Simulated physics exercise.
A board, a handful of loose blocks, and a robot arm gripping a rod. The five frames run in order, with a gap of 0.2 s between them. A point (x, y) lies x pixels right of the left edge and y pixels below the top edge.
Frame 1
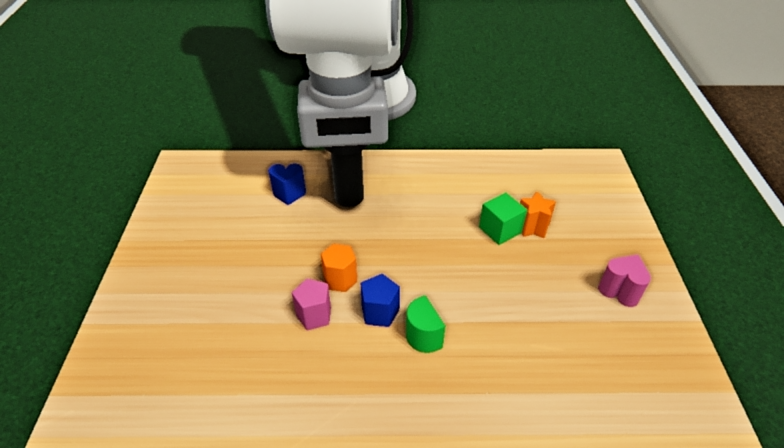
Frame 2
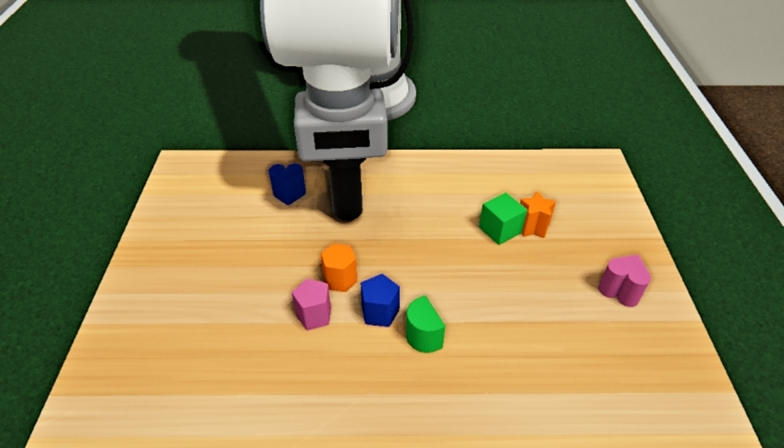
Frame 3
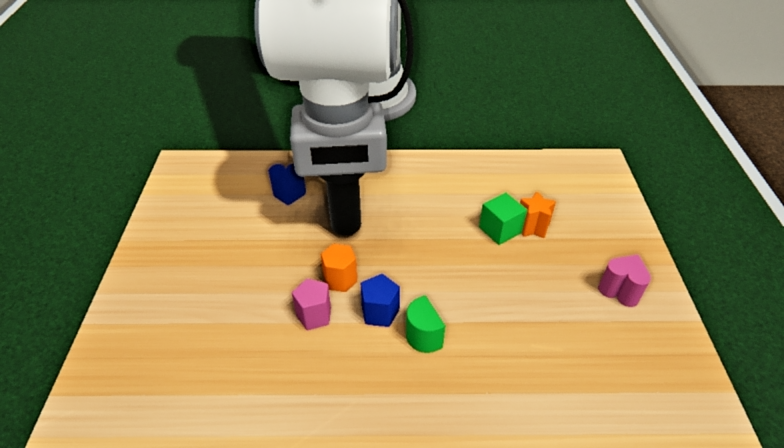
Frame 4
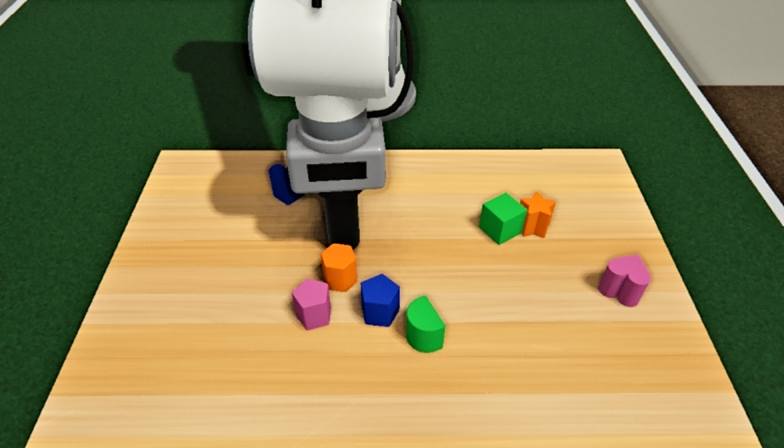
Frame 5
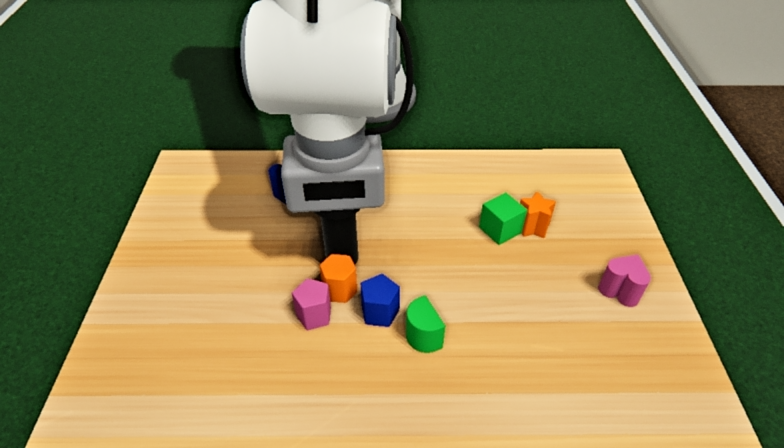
A light wooden tabletop stands on a dark green floor, seen from above and in front by a still camera. A white and grey robot arm holds a black rod near a dark blue heart, with orange, pink, blue and green blocks at centre and green, orange and pink ones to the right. The arm moves the rod slowly toward the viewer and nudges the orange hexagonal block slightly forward.
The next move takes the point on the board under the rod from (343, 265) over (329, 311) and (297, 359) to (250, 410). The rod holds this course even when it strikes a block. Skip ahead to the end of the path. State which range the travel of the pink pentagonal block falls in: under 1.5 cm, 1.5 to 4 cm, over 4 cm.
The pink pentagonal block moves over 4 cm.
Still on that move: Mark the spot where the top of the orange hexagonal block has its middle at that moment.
It will end up at (339, 335).
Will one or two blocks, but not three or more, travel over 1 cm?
That would be a yes.
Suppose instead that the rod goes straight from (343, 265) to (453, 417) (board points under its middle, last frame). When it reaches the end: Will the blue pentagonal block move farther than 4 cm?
Yes, it checks out.
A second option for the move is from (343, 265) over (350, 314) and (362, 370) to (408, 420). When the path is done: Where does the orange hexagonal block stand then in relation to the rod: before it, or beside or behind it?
It is no longer ahead.
On the path given first. One third of the way, rod at (328, 305); pink pentagonal block at (297, 311), turned 55° clockwise; orange hexagonal block at (338, 315), turned 40° anticlockwise.
Two thirds of the way, rod at (294, 354); pink pentagonal block at (253, 343); orange hexagonal block at (339, 335), turned 65° anticlockwise.
At the end, rod at (248, 404); pink pentagonal block at (231, 352), turned 175° clockwise; orange hexagonal block at (339, 335), turned 65° anticlockwise; blue pentagonal block not moved.
